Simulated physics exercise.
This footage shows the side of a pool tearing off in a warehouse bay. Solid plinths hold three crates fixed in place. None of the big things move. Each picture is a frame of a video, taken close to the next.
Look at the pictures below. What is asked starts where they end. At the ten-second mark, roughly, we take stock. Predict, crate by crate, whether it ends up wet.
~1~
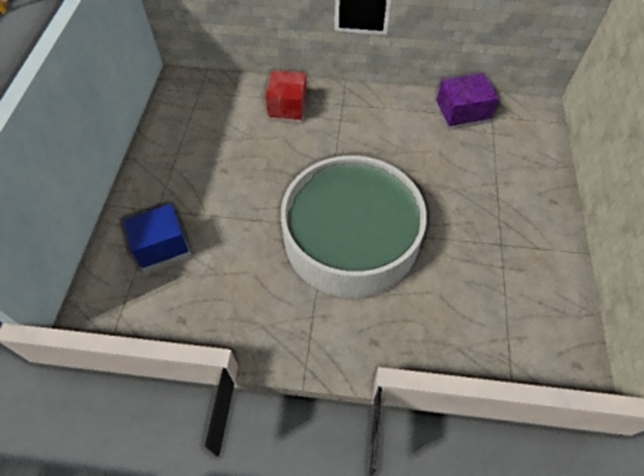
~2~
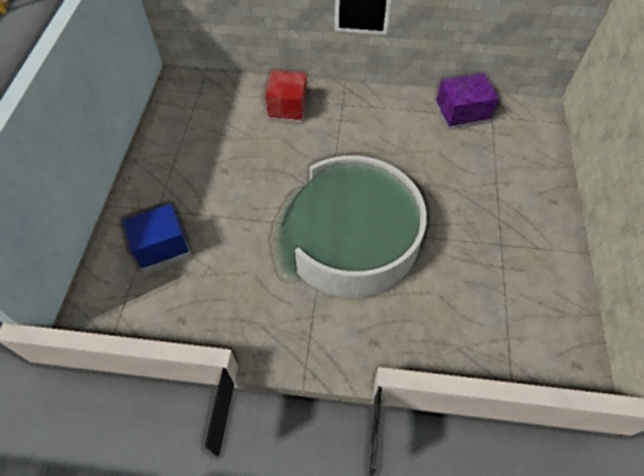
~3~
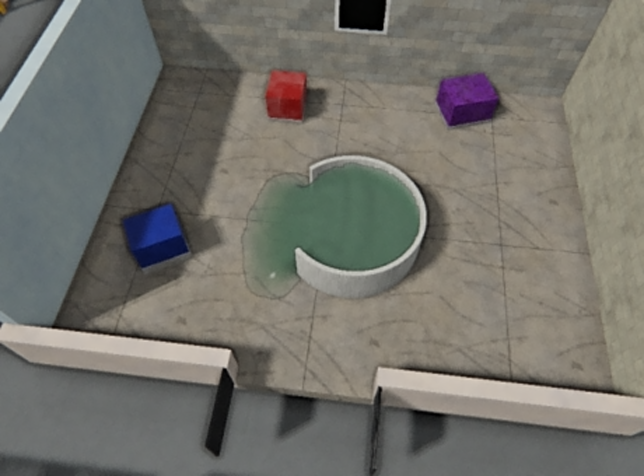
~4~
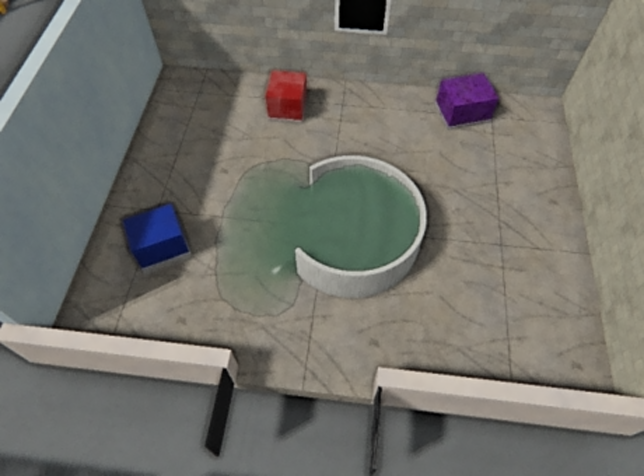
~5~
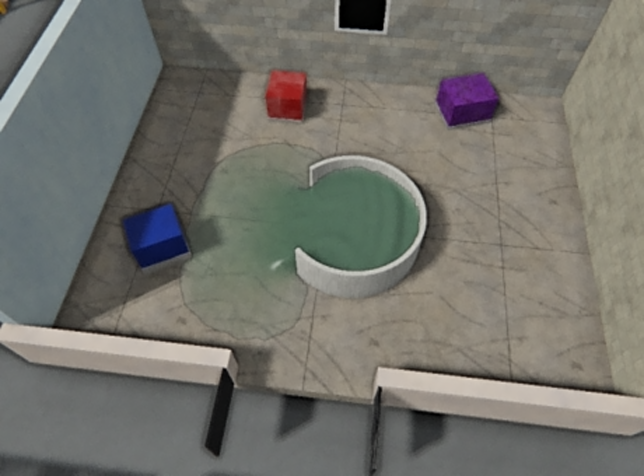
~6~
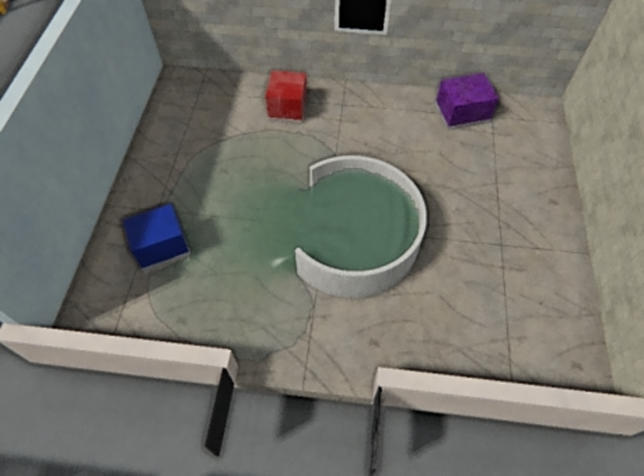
At the end, the purple crate ends up wet; the blue crate ends up wet; the red crate ends up wet.
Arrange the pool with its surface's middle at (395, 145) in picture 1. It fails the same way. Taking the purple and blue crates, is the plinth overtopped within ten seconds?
I reckon the purple one is overrun, while the blue one is overrun.
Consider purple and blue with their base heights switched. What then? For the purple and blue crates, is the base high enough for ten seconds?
So purple stays unflooded, and blue gets reached.
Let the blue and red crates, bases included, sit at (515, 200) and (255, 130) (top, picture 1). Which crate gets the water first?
The one in red.
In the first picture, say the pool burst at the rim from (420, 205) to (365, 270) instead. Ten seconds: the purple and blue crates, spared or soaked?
Note - purple goes wet, blue remains untouched.
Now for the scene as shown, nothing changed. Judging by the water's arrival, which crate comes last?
I think it's the one in purple.
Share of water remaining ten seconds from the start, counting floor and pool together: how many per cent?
Roughly 96 parts in a hundred.
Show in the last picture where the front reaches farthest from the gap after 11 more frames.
Somewhere near (164, 66).
A moment on, water covers 35 % of the floor; the purple crate not reached, the blue crate water round its plinth, the red crate water round its plinth.
Next, water covers 35 % of the floor; the purple crate not reached, the blue crate water round its plinth, the red crate water round its plinth.
Then, water covers 40 % of the floor; the purple crate not reached, the blue crate water round its plinth, the red crate water round its plinth.
Later, water covers 60 % of the floor; the purple crate water round its plinth, the blue crate water round its plinth, the red crate water round its plinth.
In the end, water covers 95 % of the floor; the purple crate was topped, the blue crate was topped, the red crate was topped.
